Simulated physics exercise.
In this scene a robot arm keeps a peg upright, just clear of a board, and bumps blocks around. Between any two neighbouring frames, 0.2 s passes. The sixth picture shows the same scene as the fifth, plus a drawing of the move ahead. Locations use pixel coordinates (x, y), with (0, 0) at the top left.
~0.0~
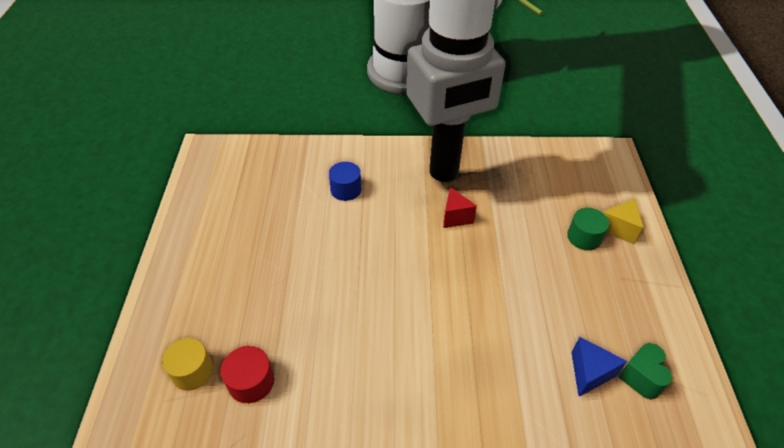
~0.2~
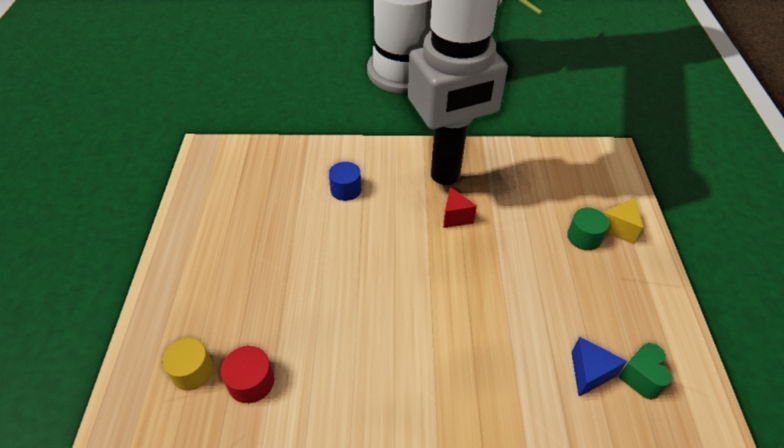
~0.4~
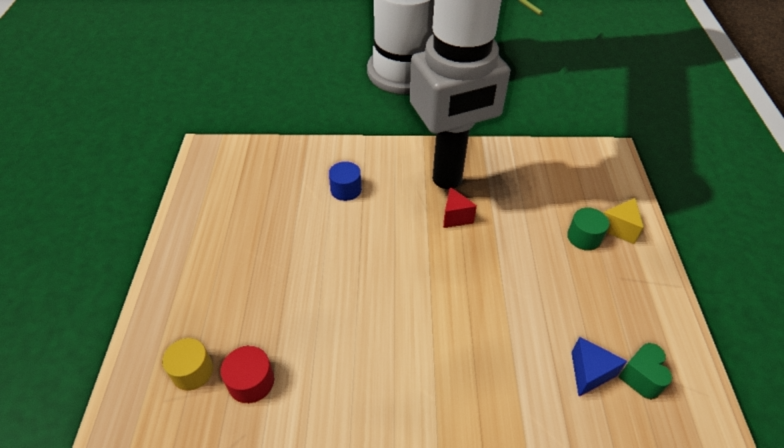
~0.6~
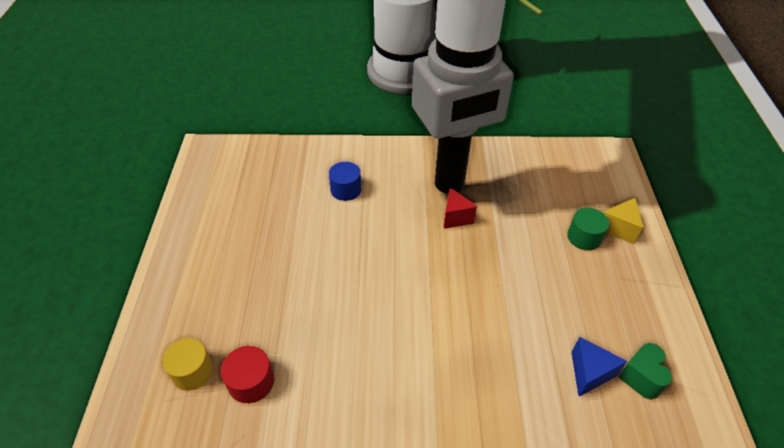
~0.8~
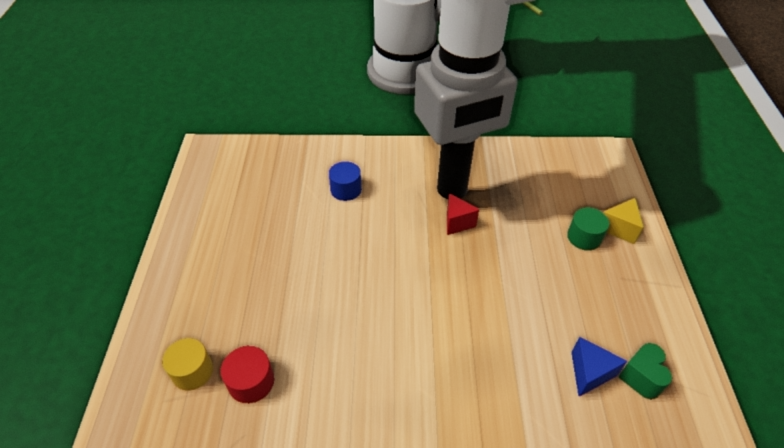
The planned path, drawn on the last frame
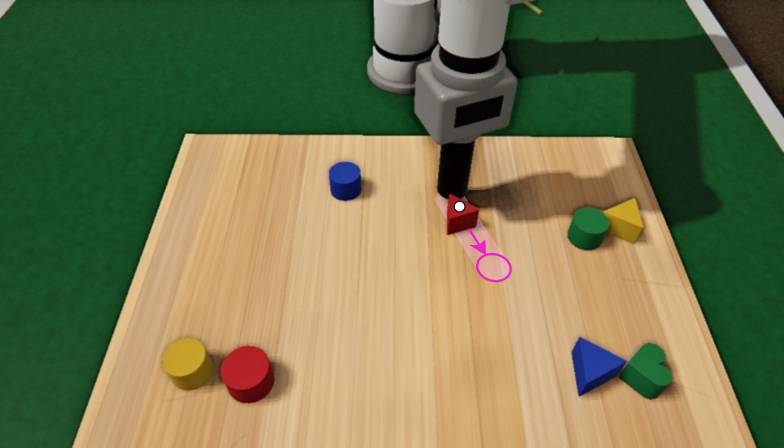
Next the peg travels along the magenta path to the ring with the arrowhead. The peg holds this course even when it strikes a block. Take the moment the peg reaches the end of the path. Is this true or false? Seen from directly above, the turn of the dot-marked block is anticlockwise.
It is false.
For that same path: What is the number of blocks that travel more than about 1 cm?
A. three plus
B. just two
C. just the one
Answer: C.
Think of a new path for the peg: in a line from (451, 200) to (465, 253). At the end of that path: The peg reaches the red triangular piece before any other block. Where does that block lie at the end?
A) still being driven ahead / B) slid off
The correct letter is A.
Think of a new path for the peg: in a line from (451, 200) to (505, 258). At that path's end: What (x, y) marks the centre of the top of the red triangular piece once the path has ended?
If I read the scene right, the answer is (461, 224).
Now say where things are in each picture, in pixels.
In the first picture, peg tip (444, 172); block tops, red triangular piece (458, 201).
In the second picture, peg (445, 175); blocks unchanged.
In the third picture, peg (447, 179); blocks unchanged.
In the fourth picture, peg (449, 184); blocks unchanged.
In the fifth picture, peg (452, 189); red triangular piece (460, 207).
Path on the board, from (451, 200) to (494, 267); the dot is on the red triangular piece.
On the path given first. One third of the way, peg (466, 211); red triangular piece (461, 223).
Two thirds of the way, peg (481, 234); red triangular piece (462, 240), turned 20° clockwise.
At the end, peg (496, 257); red triangular piece (462, 242), turned 30° clockwise.
